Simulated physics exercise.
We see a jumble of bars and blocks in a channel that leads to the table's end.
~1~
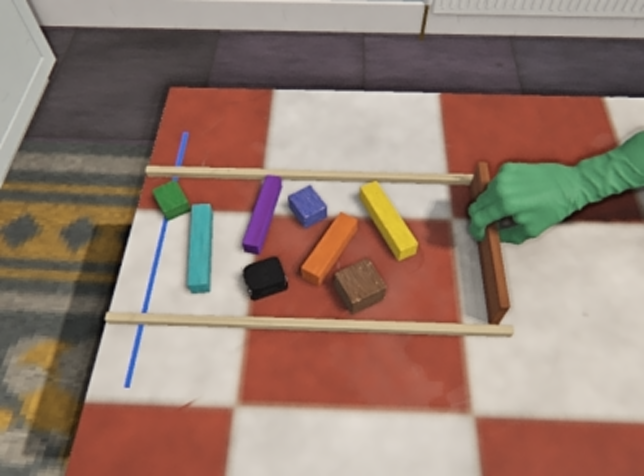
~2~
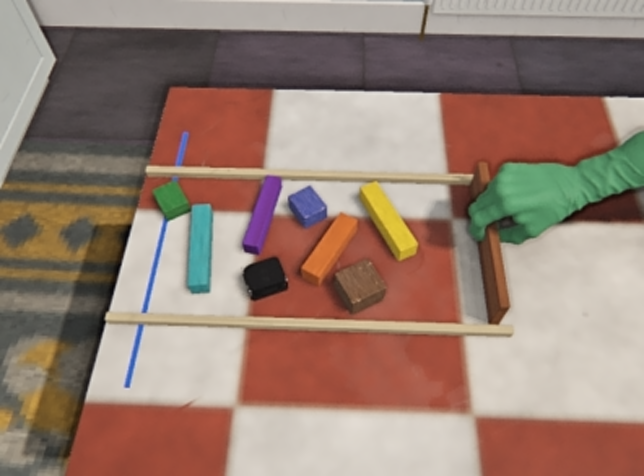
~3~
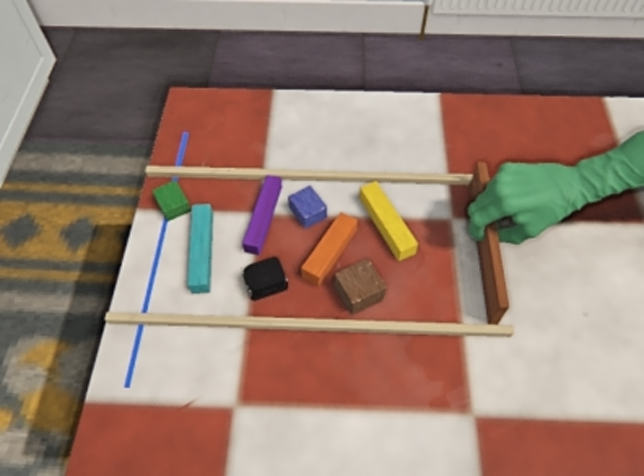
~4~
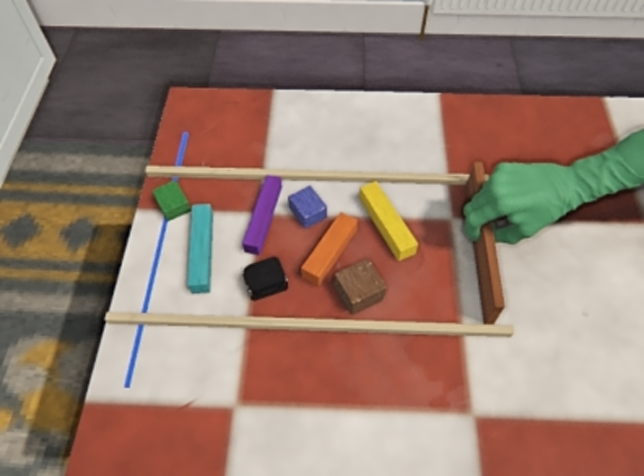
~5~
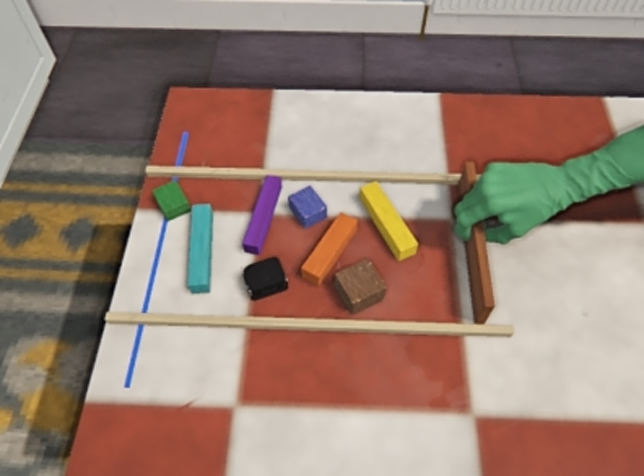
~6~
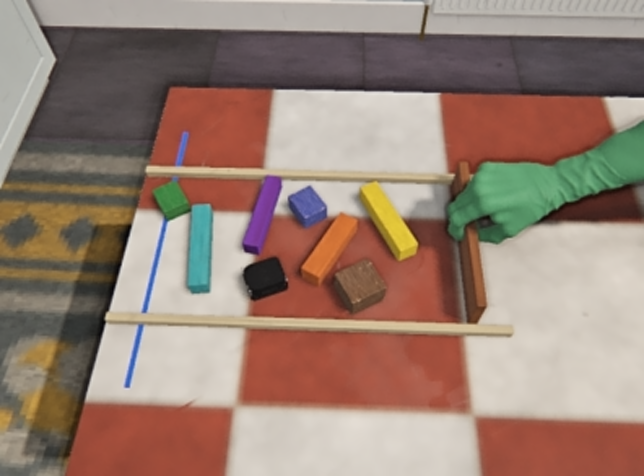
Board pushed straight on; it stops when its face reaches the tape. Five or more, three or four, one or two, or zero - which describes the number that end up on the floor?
That would be five or more.
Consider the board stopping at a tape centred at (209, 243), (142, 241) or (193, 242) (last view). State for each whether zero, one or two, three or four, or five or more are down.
Going tape by tape, I get zero, then five or more, then one or two.
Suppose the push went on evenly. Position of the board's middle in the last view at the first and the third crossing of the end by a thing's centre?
About (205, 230), then about (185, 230).
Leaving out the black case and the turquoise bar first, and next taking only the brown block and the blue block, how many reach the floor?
That gives 3 in the first case, then 4 in the second.
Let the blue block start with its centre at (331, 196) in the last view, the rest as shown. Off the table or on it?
It stays put.
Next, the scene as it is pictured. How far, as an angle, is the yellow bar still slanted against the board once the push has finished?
Some 0 degrees.
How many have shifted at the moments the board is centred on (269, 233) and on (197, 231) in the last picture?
In order, the tallies are 7 and 8.
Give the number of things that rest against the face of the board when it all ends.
So the total is 2.
Early on, none off yet; green block at rest near (172, 201); turquoise bar at rest near (201, 248); purple stick at rest near (263, 214).
Finally, the number that fall off is five or more; lost, orange bar, black case, purple stick, turquoise bar and green block.
